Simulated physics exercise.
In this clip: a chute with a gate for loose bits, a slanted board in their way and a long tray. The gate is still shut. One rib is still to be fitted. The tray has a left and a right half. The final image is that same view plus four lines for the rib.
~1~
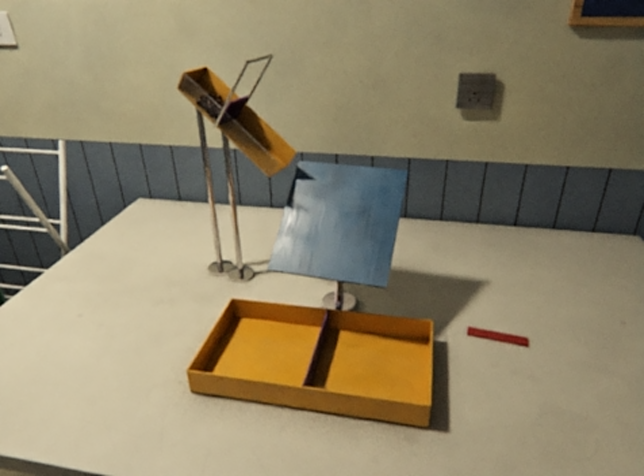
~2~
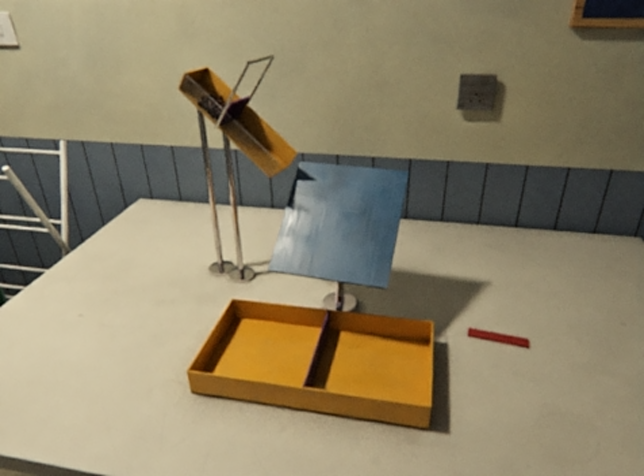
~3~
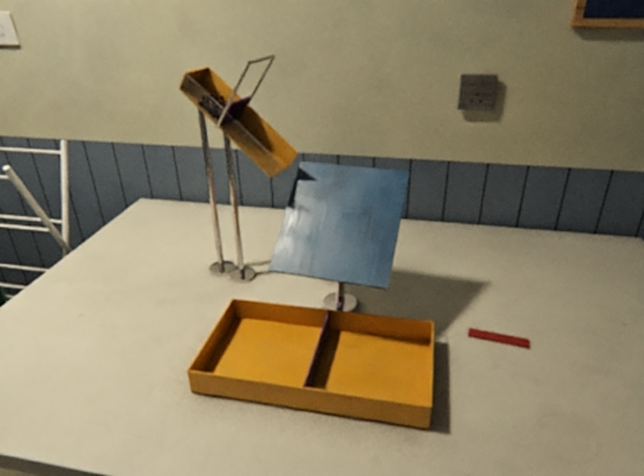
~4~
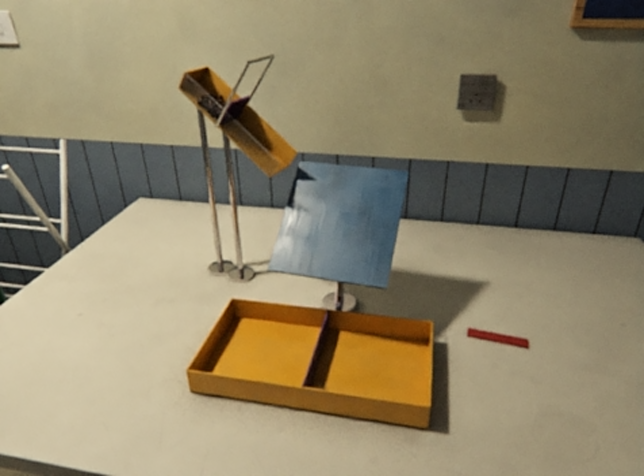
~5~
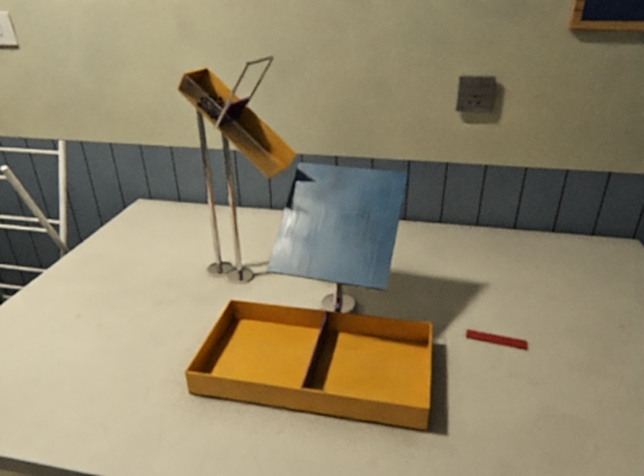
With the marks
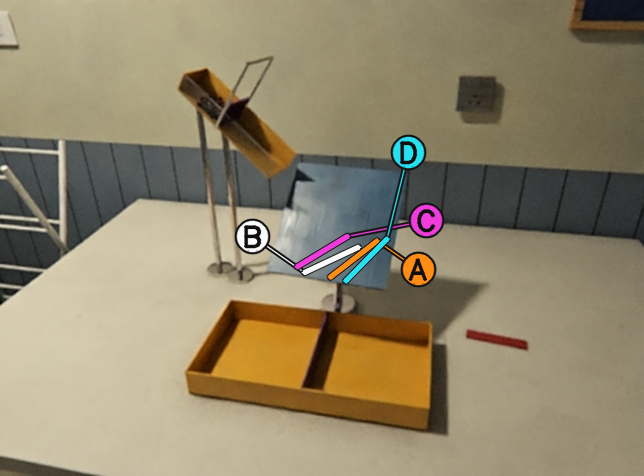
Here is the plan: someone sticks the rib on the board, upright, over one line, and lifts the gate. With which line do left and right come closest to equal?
D beats the others.
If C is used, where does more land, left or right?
The left half.
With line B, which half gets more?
More lands on the left.
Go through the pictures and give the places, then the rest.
Load behind the gate at (222, 106), chocolate balls; lip of the chute at (279, 171), sloping fairly steeply, in the first picture.
Middle of the board at (340, 220), tilted fairly steeply; middle of its low edge at (325, 279); of its high edge at (353, 166), in the second picture.
Front corners of the tray at (188, 370) and (431, 407); front end of its middle wall at (303, 388); gate still shut at (239, 103), in the third picture.
Middle of the load at (224, 106); lip at (279, 172), in the fourth picture.
Middle of the load at (223, 107); lip at (278, 173), in the fifth picture.
On the marked copy, line A from (377, 240) to (330, 277); line B from (358, 247) to (304, 272); line C from (347, 236) to (297, 266); line D from (387, 238) to (345, 280).
Choosing A, of what is caught, nearly all in the left half, a small part in the right.
Choosing B, of what is caught, nearly all in the left half, a stray few in the right.
Choosing C, of what is caught, most in the left half, a small part in the right.
Choosing D, of what is caught, about half in the left half, about half in the right.
